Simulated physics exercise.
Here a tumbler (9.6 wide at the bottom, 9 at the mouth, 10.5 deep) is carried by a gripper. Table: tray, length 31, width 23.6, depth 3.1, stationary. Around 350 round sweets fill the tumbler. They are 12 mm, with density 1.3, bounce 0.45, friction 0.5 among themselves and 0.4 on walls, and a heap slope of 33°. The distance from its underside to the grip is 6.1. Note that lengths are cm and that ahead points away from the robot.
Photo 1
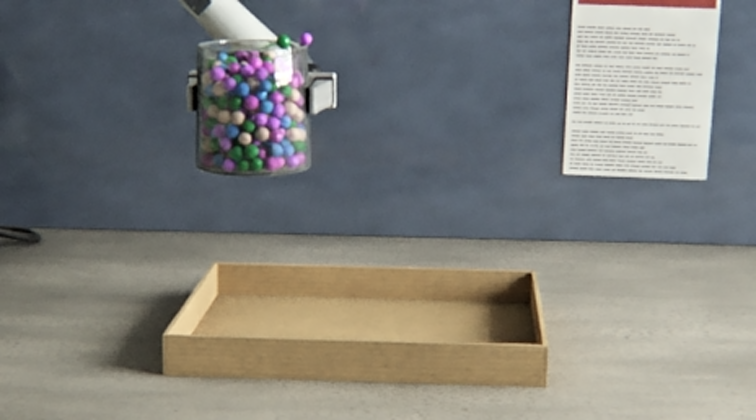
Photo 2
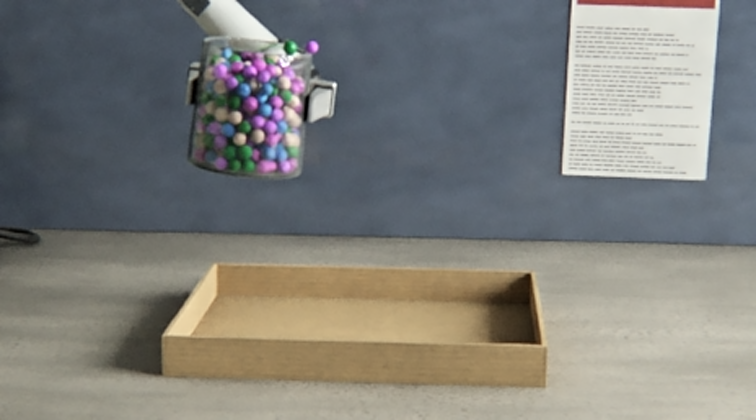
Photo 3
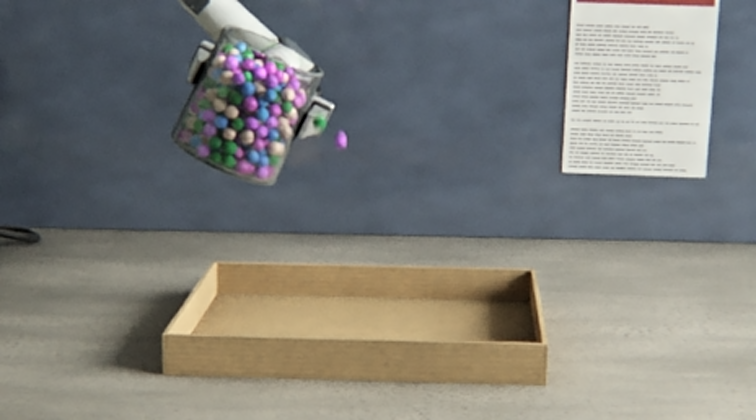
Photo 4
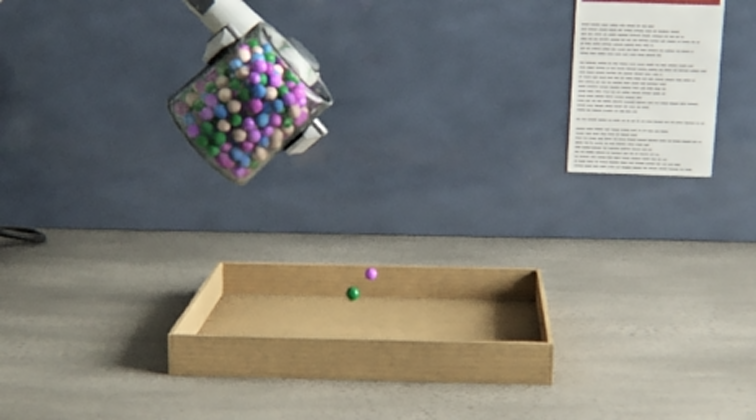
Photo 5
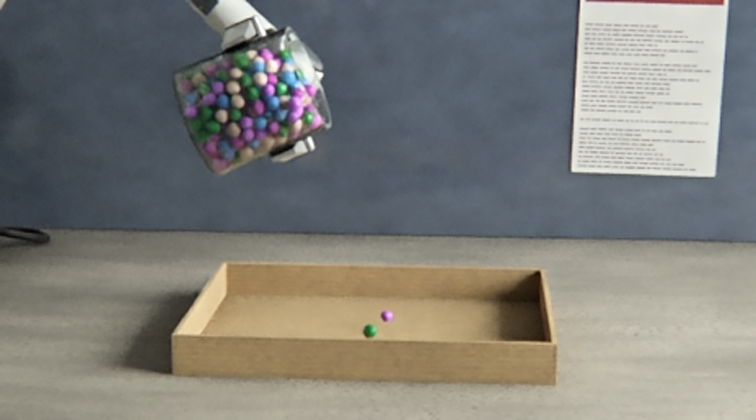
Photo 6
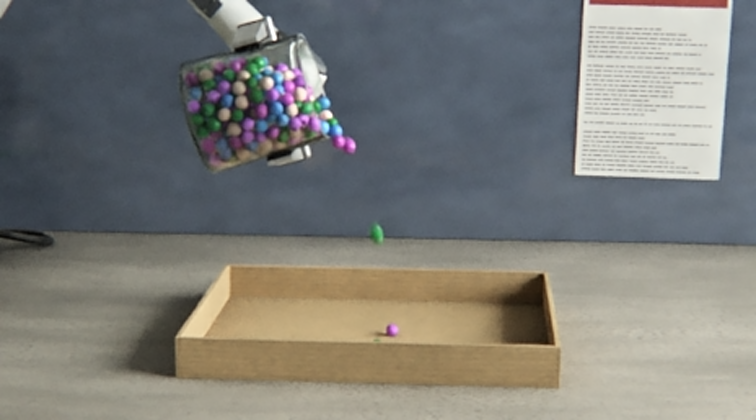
At first, a gripper holds a clear tumbler full of colourful round sweets nearly upright above an empty wooden tray. It tilts the tumbler steadily to the right, and a purple and a green sweet drop into the tray. With the tumbler leaning far over, a few more slip out past its rim.
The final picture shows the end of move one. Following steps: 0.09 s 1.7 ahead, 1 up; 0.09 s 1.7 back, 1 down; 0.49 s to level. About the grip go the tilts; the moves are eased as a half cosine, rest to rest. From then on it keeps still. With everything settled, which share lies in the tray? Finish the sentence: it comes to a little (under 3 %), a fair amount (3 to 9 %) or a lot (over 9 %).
It comes to a lot.
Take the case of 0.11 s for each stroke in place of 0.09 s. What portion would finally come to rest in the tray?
In that case it would be near 15 percent.
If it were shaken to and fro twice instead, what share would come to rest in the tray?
Roughly 30 in a hundred.
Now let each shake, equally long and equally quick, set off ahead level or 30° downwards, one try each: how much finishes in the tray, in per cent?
15 and 10 %.
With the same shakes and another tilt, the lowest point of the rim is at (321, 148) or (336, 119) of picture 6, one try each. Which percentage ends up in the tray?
About 35 and 5 per cent.
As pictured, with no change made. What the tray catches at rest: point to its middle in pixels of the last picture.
Estimated centre at around (416, 328).
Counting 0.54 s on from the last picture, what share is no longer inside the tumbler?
I'd put it at some 20 percent up to then.
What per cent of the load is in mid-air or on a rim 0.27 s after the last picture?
Roughly 10 percent.
Then, 0.27 s on, tilted 68° forward, highest piece 23 above the table; 298 in the tumbler, 18 in the tray, 34 in flight or on a rim.
Then, 0.54 s on, tilted 13° forward, highest piece 26 above the table; 286 in the tumbler, 63 in the tray, 1 in flight or on a rim.
Then, 0.87 s on, level, highest piece 25 above the table; 286 in the tumbler, 64 in the tray.
Then, 1.92 s on, level, highest piece 25 above the table; 286 in the tumbler, 64 in the tray.
In the end, 286 in the tumbler, 64 in the tray. That is 18 % in the tray.
